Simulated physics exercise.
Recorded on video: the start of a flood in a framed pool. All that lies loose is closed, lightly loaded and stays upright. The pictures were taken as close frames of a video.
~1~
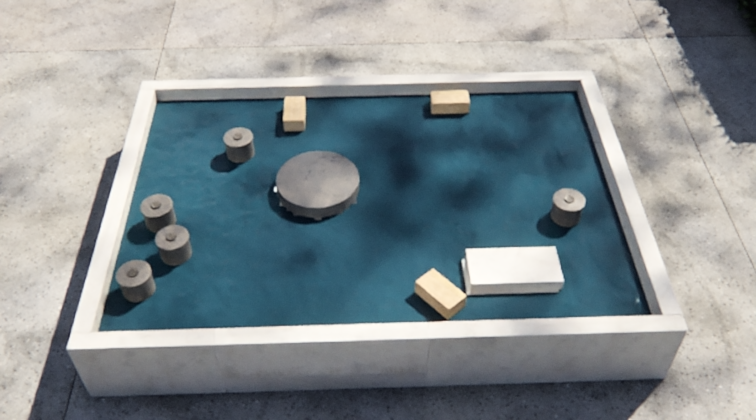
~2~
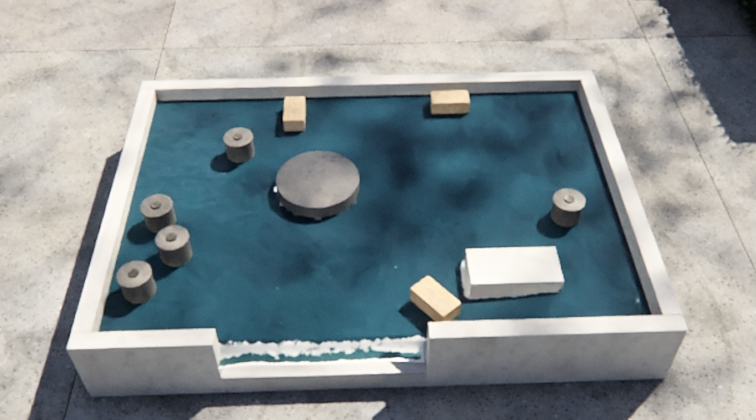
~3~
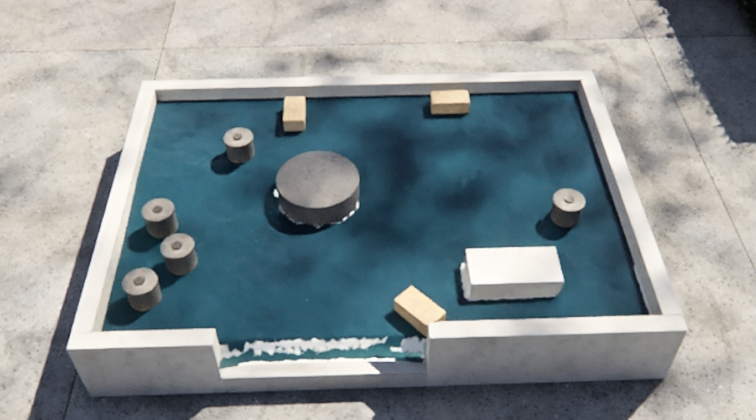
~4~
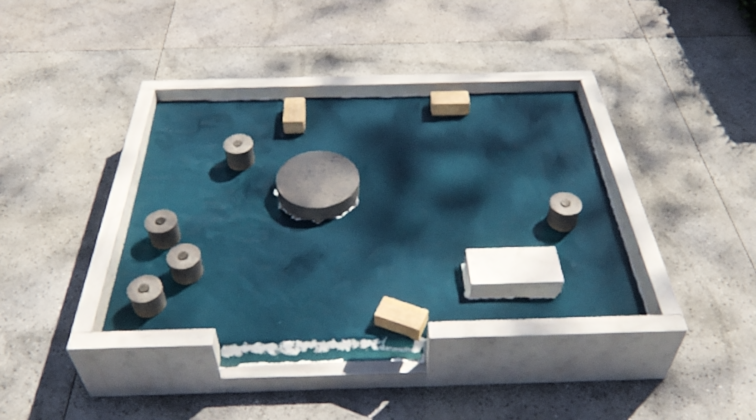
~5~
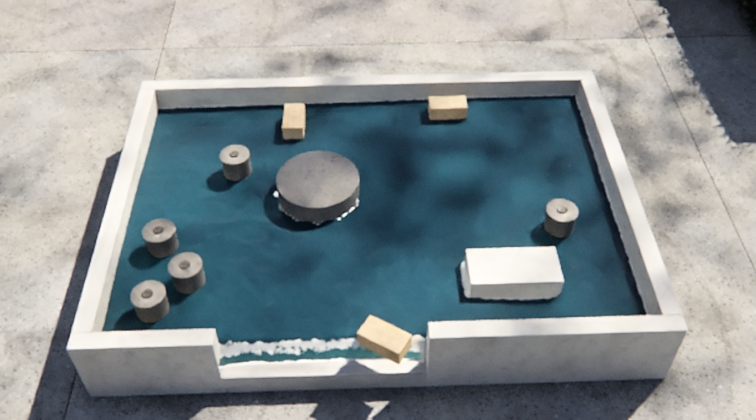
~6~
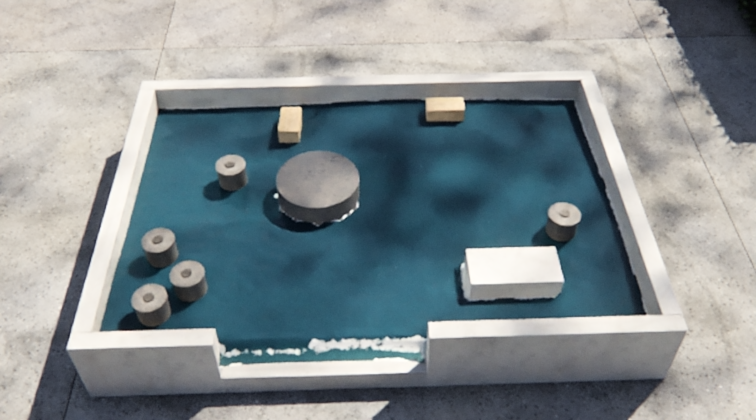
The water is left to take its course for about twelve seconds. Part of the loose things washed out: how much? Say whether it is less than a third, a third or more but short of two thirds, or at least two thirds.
By the look of it, the outflow takes one third to two thirds of the stuff.
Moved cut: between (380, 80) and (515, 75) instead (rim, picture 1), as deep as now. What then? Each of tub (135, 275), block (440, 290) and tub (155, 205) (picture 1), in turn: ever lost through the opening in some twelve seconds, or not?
Retained, retained and retained.
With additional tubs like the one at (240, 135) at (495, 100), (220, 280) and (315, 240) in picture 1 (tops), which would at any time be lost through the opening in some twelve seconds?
Taking them in turn: Held back, flushed away and flushed away.
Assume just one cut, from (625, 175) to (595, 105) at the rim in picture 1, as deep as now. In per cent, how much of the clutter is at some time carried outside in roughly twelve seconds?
About 20 %.
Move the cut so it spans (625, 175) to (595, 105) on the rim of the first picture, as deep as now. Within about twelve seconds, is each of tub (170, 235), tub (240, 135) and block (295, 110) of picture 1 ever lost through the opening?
One by one, that's not lost, not lost, not lost.
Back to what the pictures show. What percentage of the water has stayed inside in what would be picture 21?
I'd say close to 62 percent.
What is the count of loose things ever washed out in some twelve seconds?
It totals 3.
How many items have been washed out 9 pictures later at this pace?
That comes to 2.
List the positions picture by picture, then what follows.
In the first picture, a tub at (172, 237), afloat; a tub at (156, 206), afloat; 0 of 8 have shifted.
In the second picture, a tub at (172, 238), afloat; a tub at (156, 206), afloat; 0 of 8 have shifted.
In the third picture, a tub at (177, 246), afloat, close to its start; a tub at (158, 210), afloat; 3 of 8 have shifted.
In the fourth picture, a tub at (183, 256) floats, close to its start; a tub at (161, 221), afloat, close to its start; 4 of 8 have shifted.
In the fifth picture, a tub at (185, 265) floats, close to its start; a tub at (159, 231), afloat, close to its start; 6 of 8 have shifted.
In the sixth picture, a tub at (187, 274) floats, a stride from its start; a tub at (158, 240), afloat, close to its start; 8 of 8 have shifted.
A moment on, 1 of 8 are out; 7 afloat.
Next, 2 of 8 are out; 6 afloat.
Later, 2 of 8 are out; 6 afloat.
In the end, 3 of 8 are out; 5 afloat.
